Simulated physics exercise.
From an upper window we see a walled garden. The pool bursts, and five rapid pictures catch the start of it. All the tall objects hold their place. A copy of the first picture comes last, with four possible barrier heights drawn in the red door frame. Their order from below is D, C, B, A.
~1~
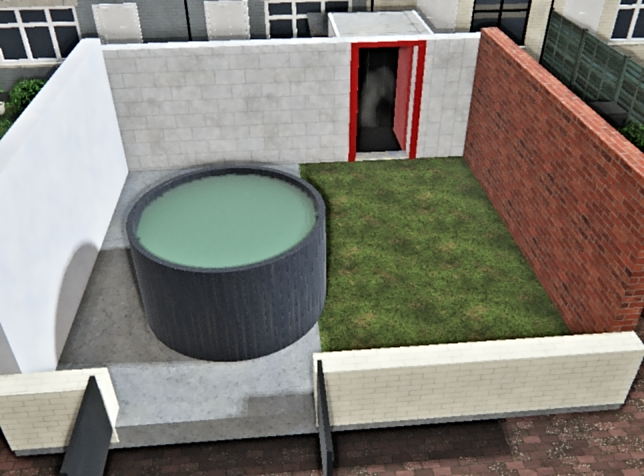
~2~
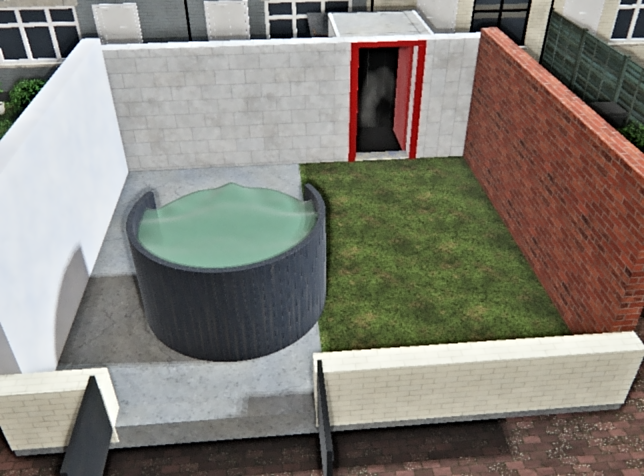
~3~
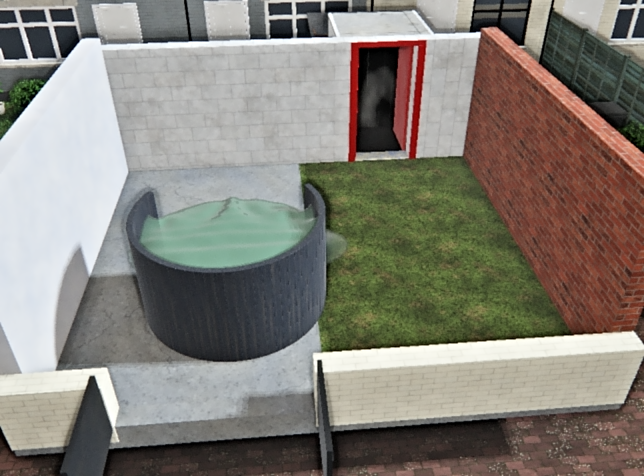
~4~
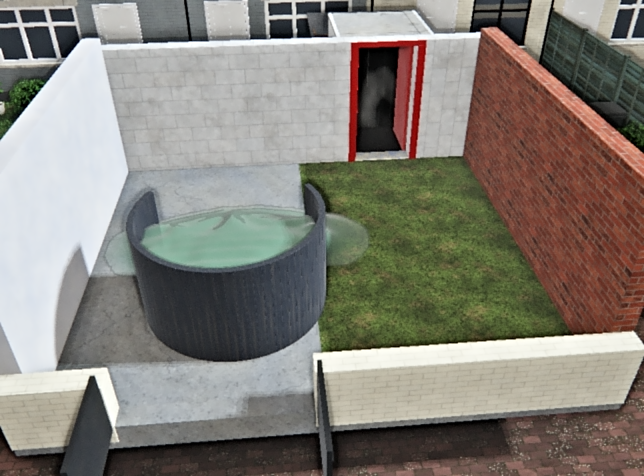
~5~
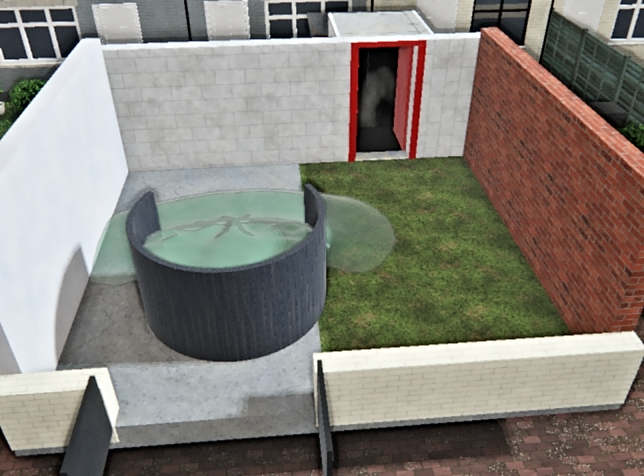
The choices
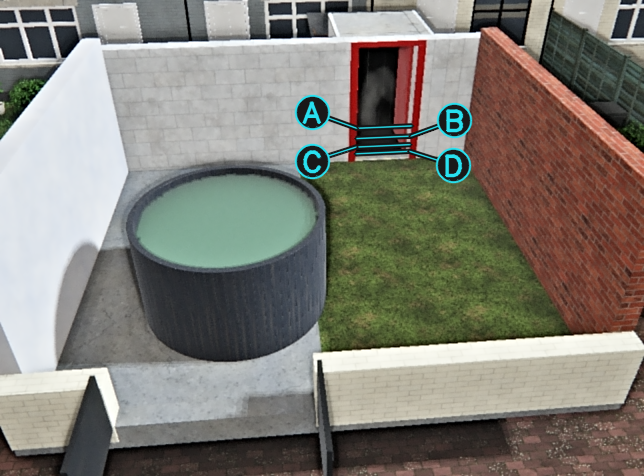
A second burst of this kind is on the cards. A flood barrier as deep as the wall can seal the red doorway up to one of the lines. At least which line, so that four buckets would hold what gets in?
Take C.
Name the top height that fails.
That is height D.
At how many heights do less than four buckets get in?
Three of them.
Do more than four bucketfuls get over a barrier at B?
No, that is safe.
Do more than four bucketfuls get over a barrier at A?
No, that is safe.
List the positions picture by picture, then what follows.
In the first frame, water in the pool at rest, its middle at (228, 218); foot of the red doorway at (382, 159); open gate at (210, 357).
In the second frame, water covers 3 % of the ground, its front hidden from here.
In the third frame, 8 % of the ground under water, visible out to (331, 239).
In the fourth frame, 15 % of the ground under water, visible out to (363, 243).
In the fifth frame, 26 % of the ground under water, visible out to (382, 219).
In cyan, A at (384, 127); B at (383, 137); C at (383, 145); D at (382, 152); from the bottom up D, C, B, A.
Choosing A, nothing gets over.
Choosing B, nothing gets over.
Choosing C, a splash gets over, under a bucket.
Choosing D, about 8 bucketfuls get in.
